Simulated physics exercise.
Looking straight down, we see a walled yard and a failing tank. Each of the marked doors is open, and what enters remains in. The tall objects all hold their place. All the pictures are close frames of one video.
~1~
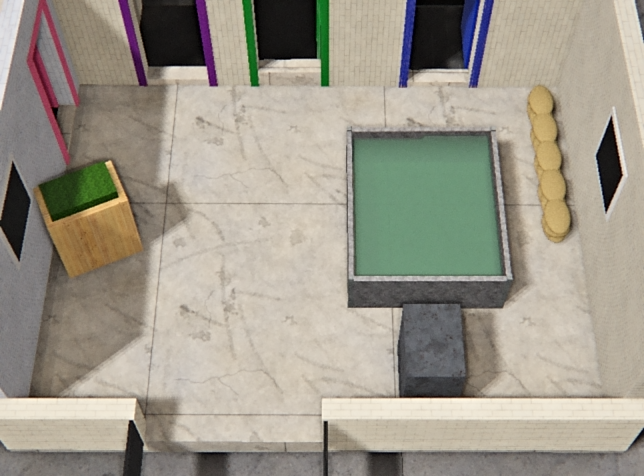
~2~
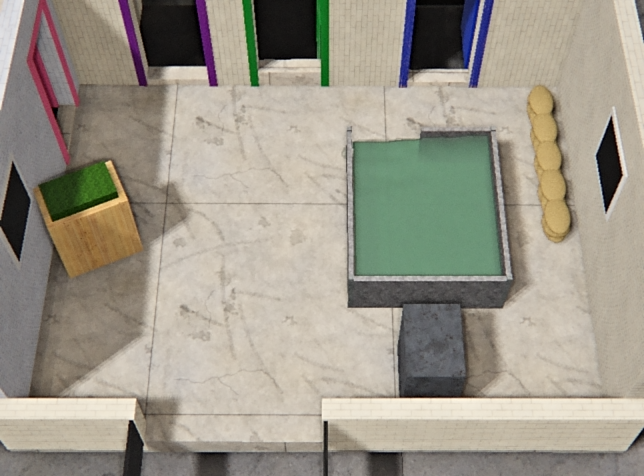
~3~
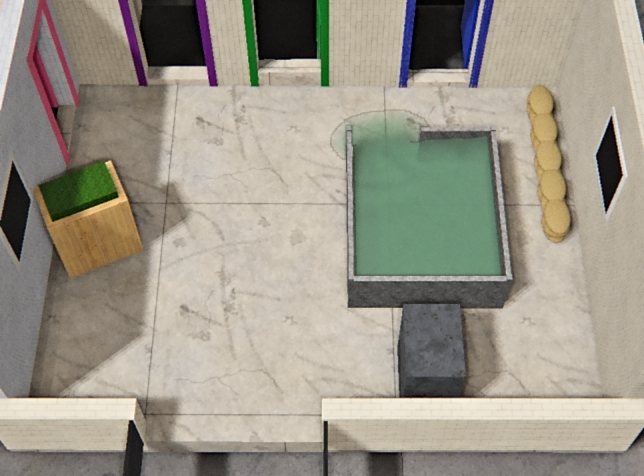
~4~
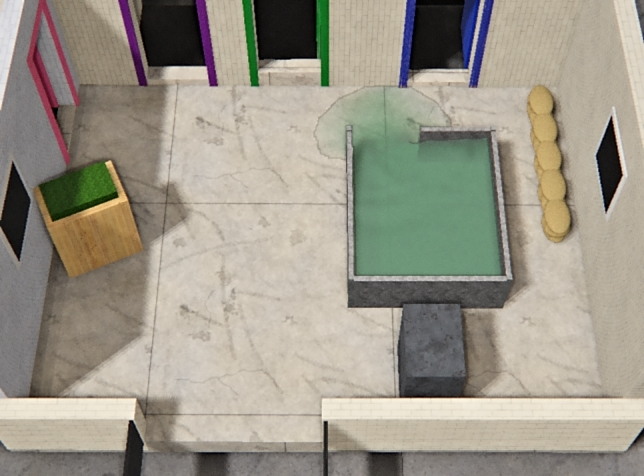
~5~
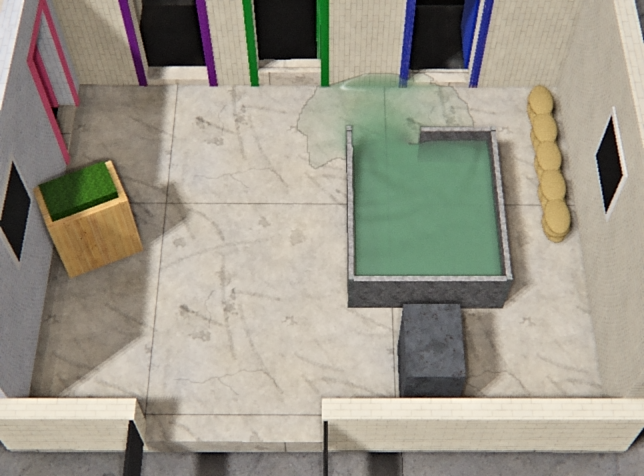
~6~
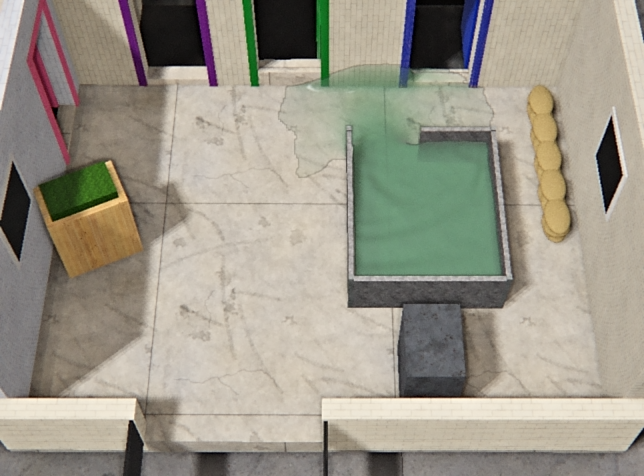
Green water poured through a gap that opened in the far wall of a stone tank and spread across the pale floor toward the green and blue doorways, while everything else stayed still.
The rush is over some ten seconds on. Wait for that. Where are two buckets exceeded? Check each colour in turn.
At the end, the green door holds up fine I think, the purple door holds up fine I think, the pink door gets overrun I think, the blue door gets overrun I think.
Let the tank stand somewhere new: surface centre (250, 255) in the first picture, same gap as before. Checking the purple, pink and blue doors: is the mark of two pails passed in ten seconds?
Note: Purple ends up above; pink ends up above; blue ends up beneath.
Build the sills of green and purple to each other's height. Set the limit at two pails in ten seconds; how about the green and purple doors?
One at a time: Green door exceeds it, and purple door admits less.
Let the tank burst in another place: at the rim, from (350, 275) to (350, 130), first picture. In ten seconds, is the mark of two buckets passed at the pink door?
Check on pink - it gets too much.
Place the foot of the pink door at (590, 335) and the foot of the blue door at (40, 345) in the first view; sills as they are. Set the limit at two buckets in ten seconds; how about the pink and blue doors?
The pink door exceeds it, while the blue door falls short.
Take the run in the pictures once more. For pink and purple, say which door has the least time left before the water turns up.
The door marked purple.
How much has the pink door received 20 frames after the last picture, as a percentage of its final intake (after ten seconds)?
I'd put it at about 35 per cent.
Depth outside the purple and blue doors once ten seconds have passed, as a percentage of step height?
Some 50 percent, then some 70 percent.
A moment on, water covers 15 % of the floor; the green door wet at the sill, nothing in, the purple door not reached, the pink door not reached, the blue door over two buckets in.
Next, water covers 30 % of the floor; the green door wet at the sill, nothing in, the purple door wet at the sill, nothing in, the pink door wet at the sill, nothing in, the blue door far over two buckets in.
Then, water covers 45 % of the floor; the green door wet at the sill, nothing in, the purple door wet at the sill, nothing in, the pink door over two buckets in, the blue door far over two buckets in.
Later, water covers 65 % of the floor; the green door wet at the sill, nothing in, the purple door wet at the sill, nothing in, the pink door far over two buckets in, the blue door far over two buckets in.
In the end, water covers 80 % of the floor; the green door wet at the sill, nothing in, the purple door wet at the sill, nothing in, the pink door far over two buckets in, the blue door far over two buckets in.
